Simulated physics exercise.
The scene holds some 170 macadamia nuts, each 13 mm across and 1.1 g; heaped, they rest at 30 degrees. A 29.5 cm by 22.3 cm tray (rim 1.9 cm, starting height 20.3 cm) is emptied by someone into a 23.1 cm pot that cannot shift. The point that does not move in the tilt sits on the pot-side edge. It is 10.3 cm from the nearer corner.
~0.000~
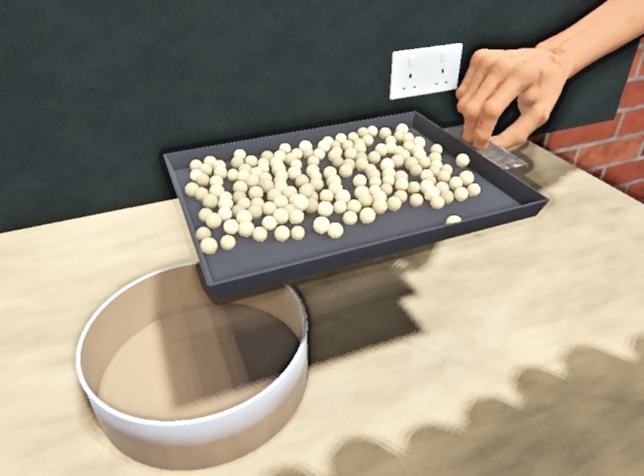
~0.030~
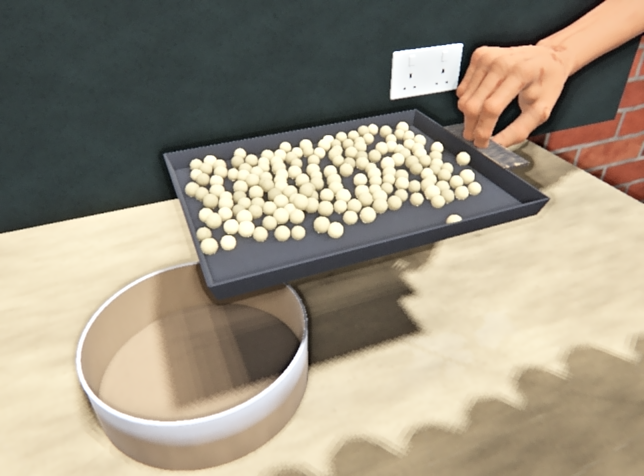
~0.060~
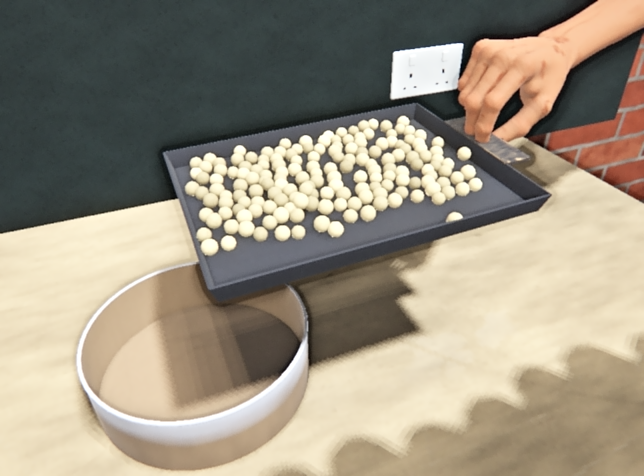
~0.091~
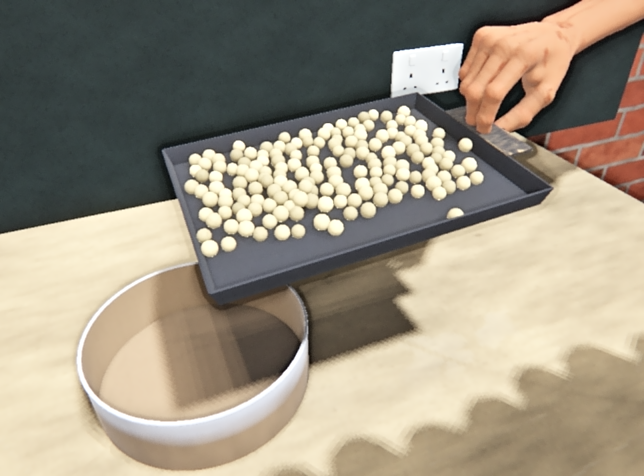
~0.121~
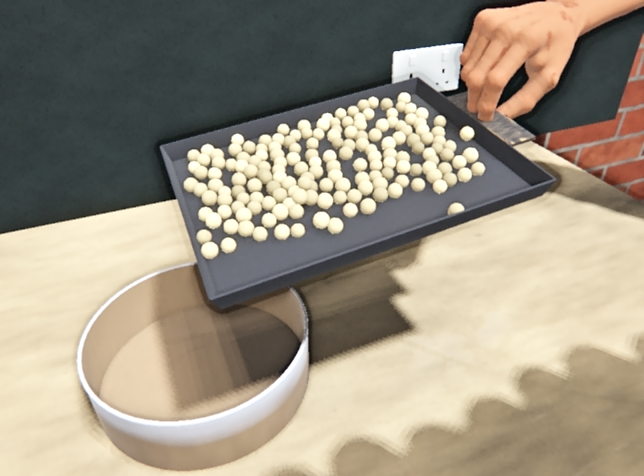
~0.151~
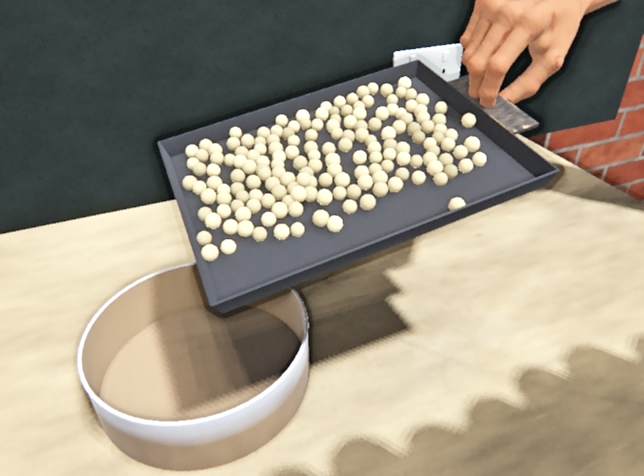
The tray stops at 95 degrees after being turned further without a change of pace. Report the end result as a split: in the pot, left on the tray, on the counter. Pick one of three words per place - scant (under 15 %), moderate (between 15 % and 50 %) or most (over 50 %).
My call is pot: Moderate, left on the tray: Scant, counter: Most.
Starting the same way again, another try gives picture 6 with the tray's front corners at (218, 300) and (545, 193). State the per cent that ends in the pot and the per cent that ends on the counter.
Pot 40; counter 60.
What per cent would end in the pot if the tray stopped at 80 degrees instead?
Around 35 %, I reckon.
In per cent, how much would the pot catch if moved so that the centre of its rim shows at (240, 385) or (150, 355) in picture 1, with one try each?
About 100 percent the first time and about 35 percent the second.
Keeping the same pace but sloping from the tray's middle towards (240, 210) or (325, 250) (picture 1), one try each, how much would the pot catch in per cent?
65 and 45 %.
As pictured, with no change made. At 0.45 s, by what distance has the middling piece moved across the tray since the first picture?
About 7 cm.
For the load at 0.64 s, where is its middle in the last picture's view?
Near pixel (245, 313).
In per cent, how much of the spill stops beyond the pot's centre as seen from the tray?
About 70 %.
After 0.45 s, tilt 54 degrees; the tray holds 100 %, the pot 0 %.
After 0.64 s, tilt 80 degrees; the tray holds 65 %, the pot 0 %.
After 0.96 s, tilt 95 degrees; the tray holds 0 %, the pot 35 %.
By 1.9 s all is still; pot 35 %, tray 0 %, counter 65 %.
